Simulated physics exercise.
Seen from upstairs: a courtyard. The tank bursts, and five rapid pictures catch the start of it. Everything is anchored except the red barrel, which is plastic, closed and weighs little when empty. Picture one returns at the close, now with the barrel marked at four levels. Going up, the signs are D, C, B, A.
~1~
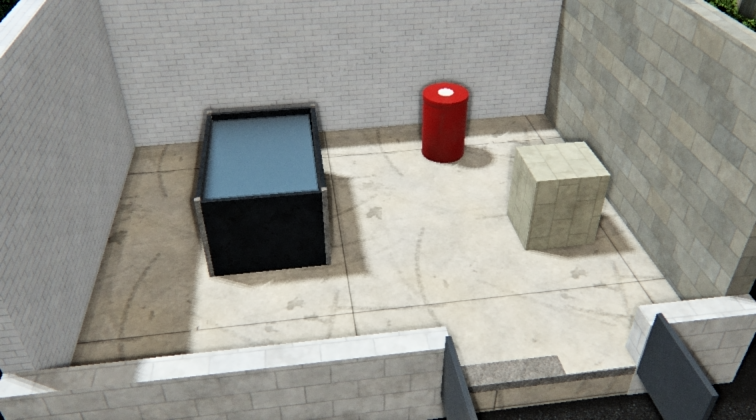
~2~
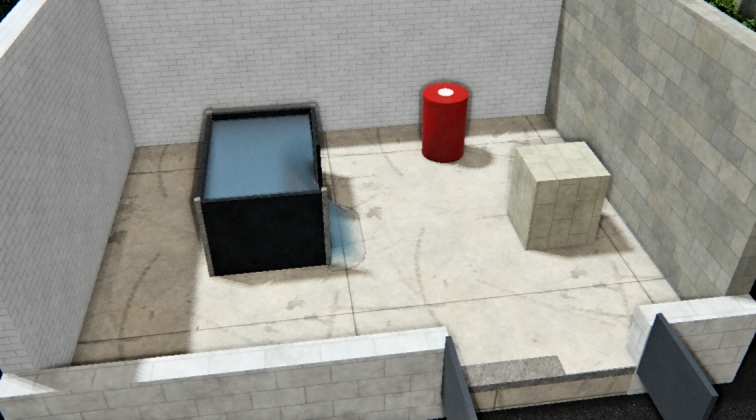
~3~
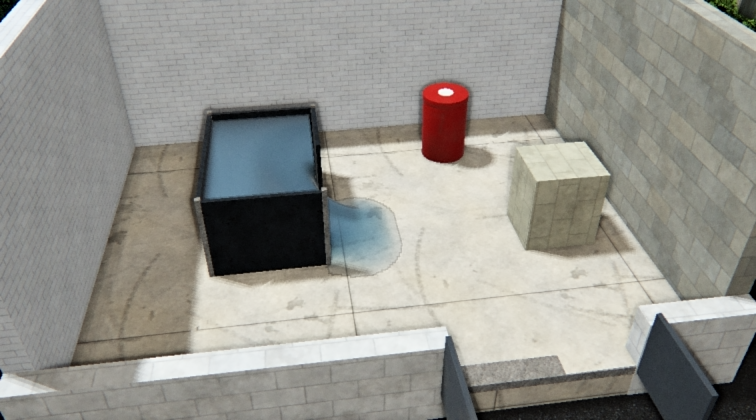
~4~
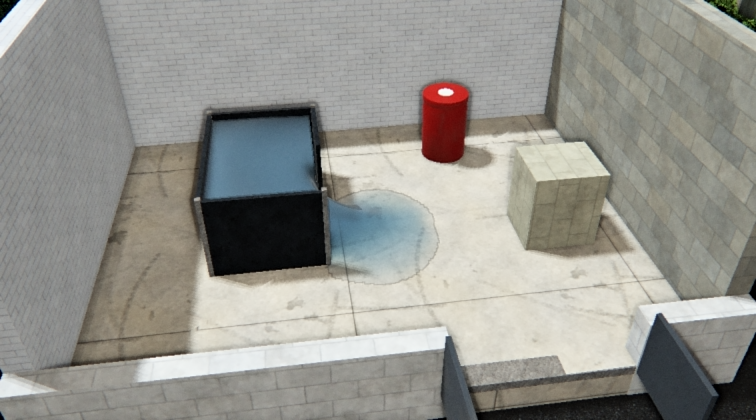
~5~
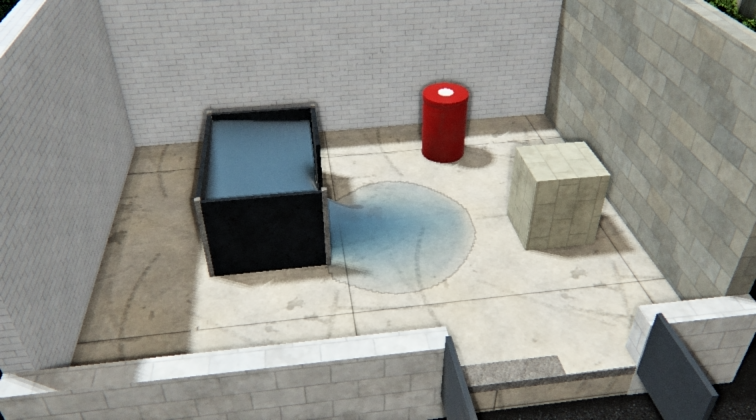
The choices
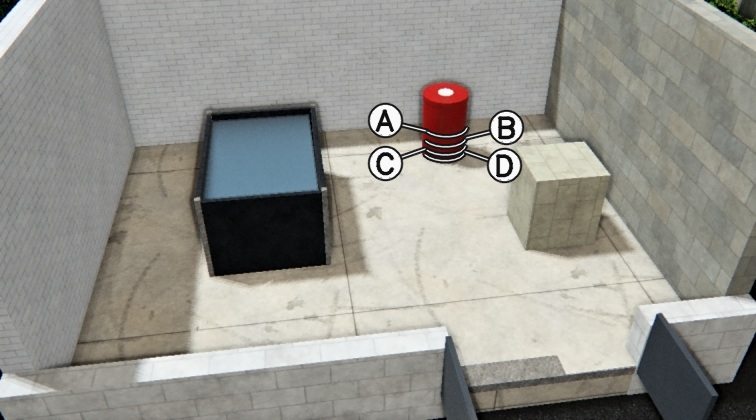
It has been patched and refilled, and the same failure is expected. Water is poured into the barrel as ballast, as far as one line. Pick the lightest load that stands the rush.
Choose C.
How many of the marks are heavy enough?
Three of them.
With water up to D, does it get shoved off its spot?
Yes, it does.
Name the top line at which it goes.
That would be D.
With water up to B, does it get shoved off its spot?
No, not at all.
In white, A at (449, 136); B at (449, 146); C at (448, 154); D at (448, 160); from the bottom up D, C, B, A.
For line A, it does not move.
For line B, it does not move.
For line C, it does not move.
For line D, it is pushed about its own width away.
